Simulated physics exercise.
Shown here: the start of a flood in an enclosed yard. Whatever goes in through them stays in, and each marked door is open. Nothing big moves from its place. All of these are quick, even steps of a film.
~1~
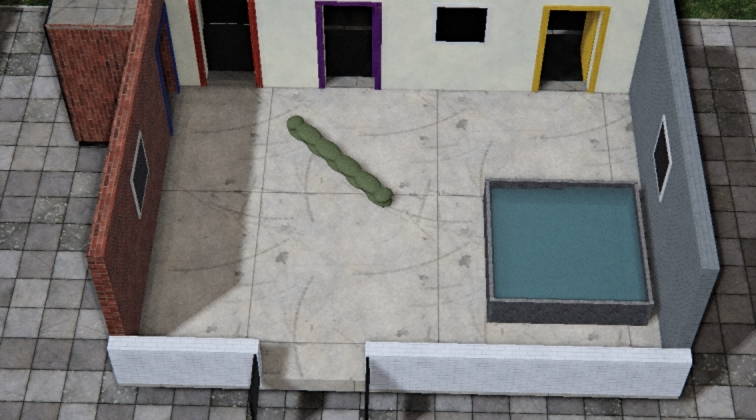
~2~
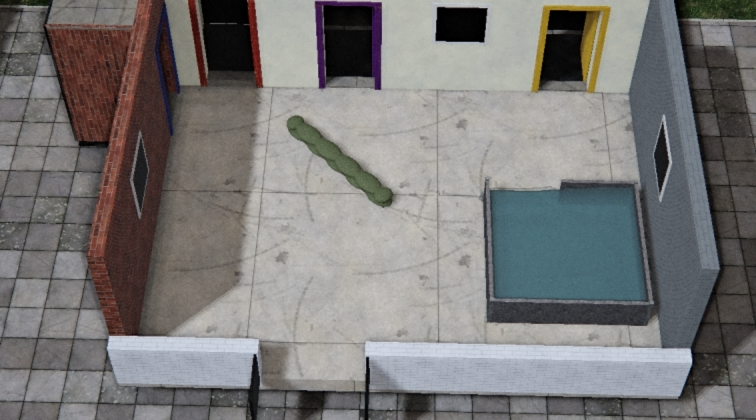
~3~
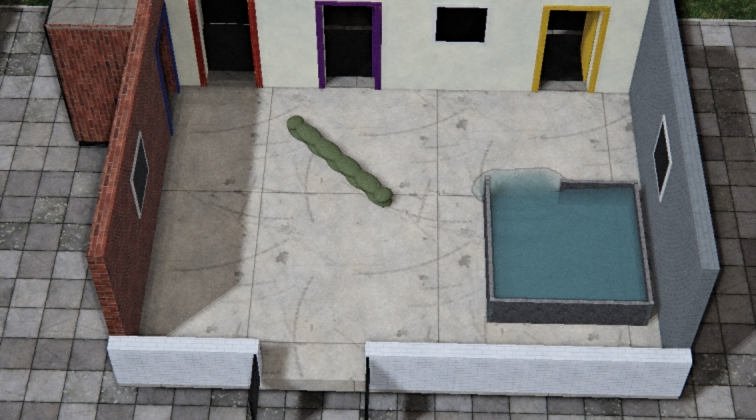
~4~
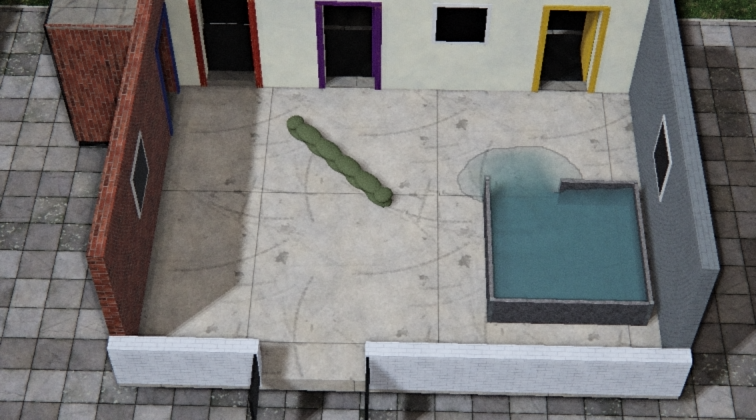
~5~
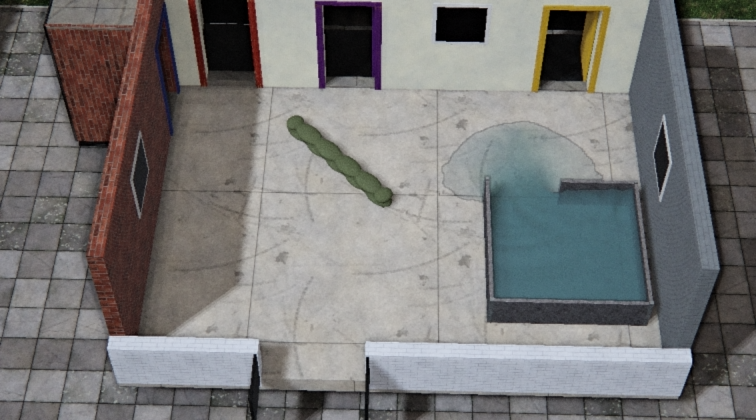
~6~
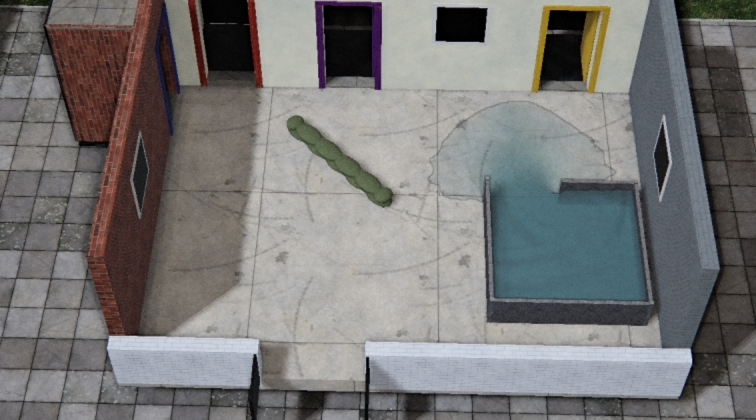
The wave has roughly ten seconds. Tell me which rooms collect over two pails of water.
Here it is: The room behind the blue door collects over two pails, the room behind the yellow door collects over two pails, the room behind the purple door collects over two pails, the room behind the red door stays at two pails or less.
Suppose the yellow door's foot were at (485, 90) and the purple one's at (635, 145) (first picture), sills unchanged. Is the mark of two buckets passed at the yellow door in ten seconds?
The yellow door exceeds it.
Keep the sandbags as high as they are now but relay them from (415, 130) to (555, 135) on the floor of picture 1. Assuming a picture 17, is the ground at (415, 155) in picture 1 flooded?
Short version: Drenched.
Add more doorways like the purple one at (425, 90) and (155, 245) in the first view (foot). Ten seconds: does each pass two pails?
Well, the first one tops it and the next one doesn't reach it.
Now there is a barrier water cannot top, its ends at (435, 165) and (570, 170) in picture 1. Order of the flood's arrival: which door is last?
Last comes the door marked blue.
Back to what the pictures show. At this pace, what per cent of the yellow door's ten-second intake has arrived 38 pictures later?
About 80 %.
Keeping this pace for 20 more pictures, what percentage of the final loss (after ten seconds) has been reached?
Around 30 % of the total, roughly.
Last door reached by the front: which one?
My answer: The blue-painted one.
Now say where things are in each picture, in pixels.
The first frame shows still water in the tank at (566, 242).
In the second frame, water pours out on the tank's far side and has run to a hidden place.
In the third frame, water pours out on the tank's far side and has run to (562, 181).
In the fourth frame, water pours out on the tank's far side and has run to (542, 151).
In the fifth frame, the front is at (530, 126), out from the gap on the tank's far side.
In the sixth frame, water pours out on the tank's far side and has run to (529, 106).
A moment on, water covers 20 % of the floor; the blue door not reached, the yellow door under two buckets in, the purple door not reached, the red door not reached.
Next, water covers 25 % of the floor; the blue door not reached, the yellow door over two buckets in, the purple door wet at the sill, nothing in, the red door not reached.
Then, water covers 30 % of the floor; the blue door wet at the sill, nothing in, the yellow door far over two buckets in, the purple door under two buckets in, the red door wet at the sill, nothing in.
Later, water covers 45 % of the floor; the blue door far over two buckets in, the yellow door far over two buckets in, the purple door over two buckets in, the red door wet at the sill, nothing in.
In the end, water covers 70 % of the floor; the blue door far over two buckets in, the yellow door far over two buckets in, the purple door over two buckets in, the red door wet at the sill, nothing in.
